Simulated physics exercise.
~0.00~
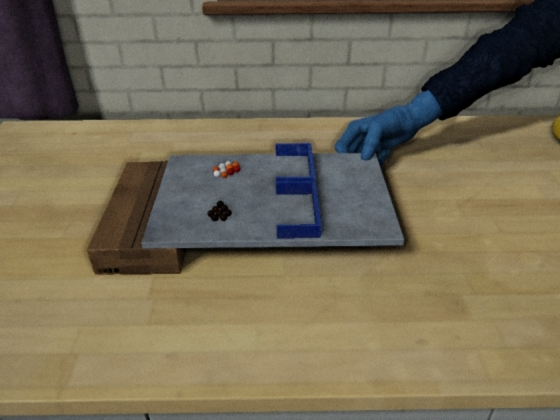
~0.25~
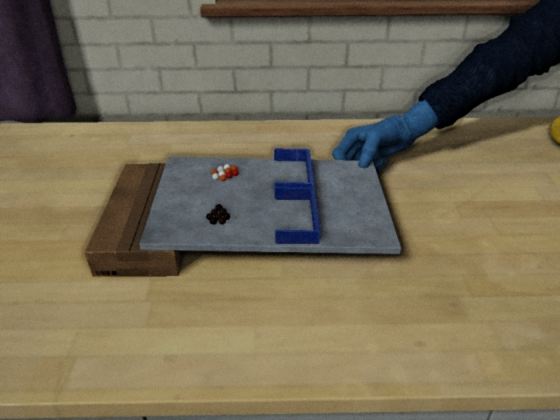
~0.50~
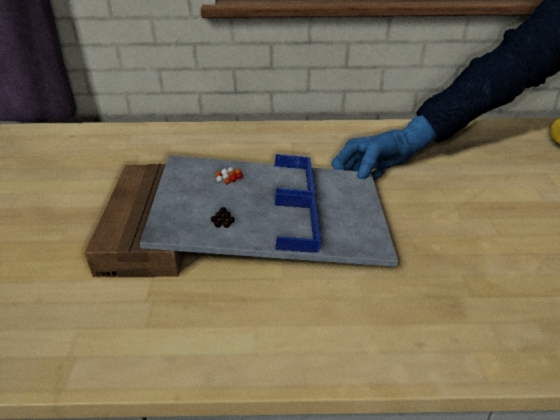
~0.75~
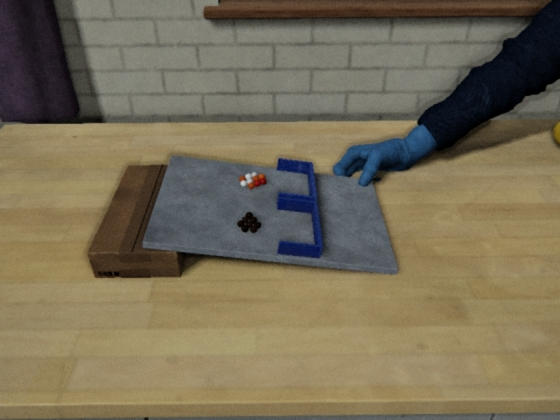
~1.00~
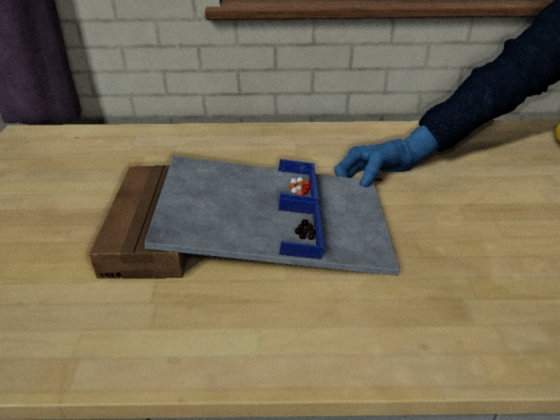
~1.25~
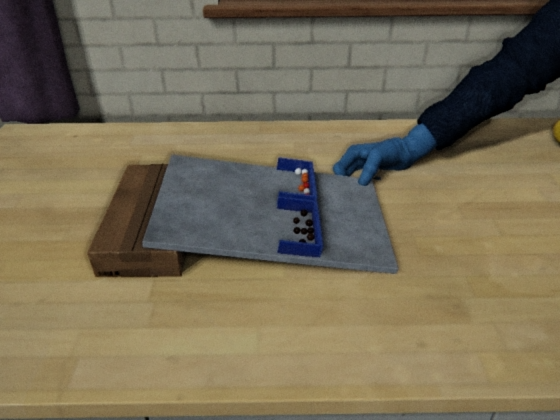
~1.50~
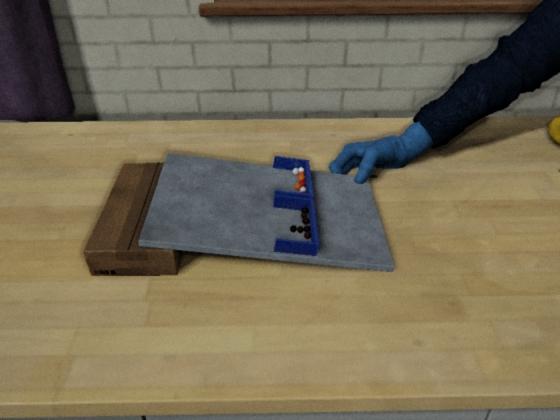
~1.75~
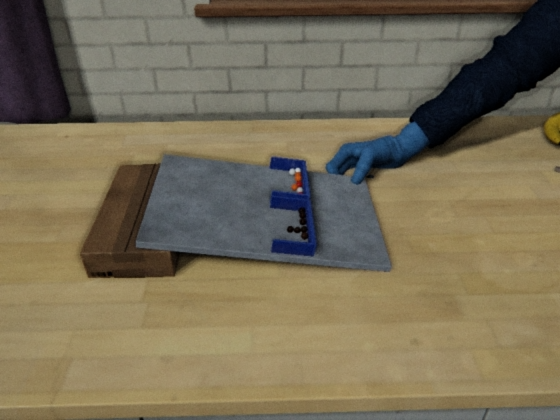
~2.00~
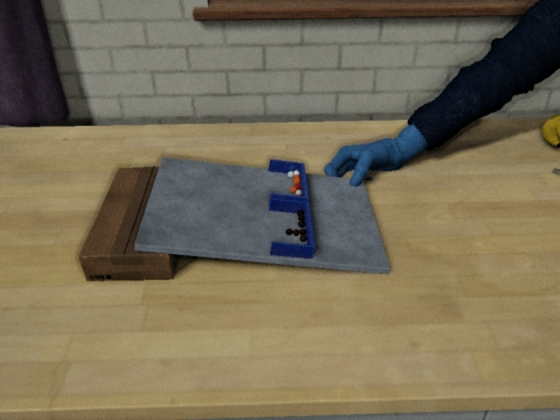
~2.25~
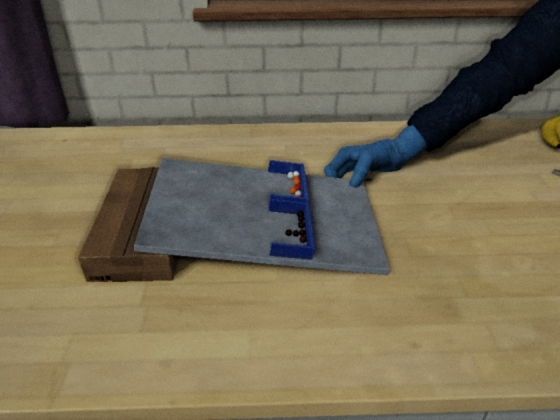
At the start, a grey board lies with its left end on a wooden box while a blue-gloved hand holds its right end above a wooden counter. A dark cluster of small balls sits nearer the viewer, and a red and white cluster sits farther back, both left of a blue barrier. The hand gradually lowers the right end, and the board tilts while both clusters stay put. Then both slide right, down the slope. They reach the blue barrier and spread a little against it. Finally, the board rests tilted, with both groups gathered behind the barrier and the hand still beside it.
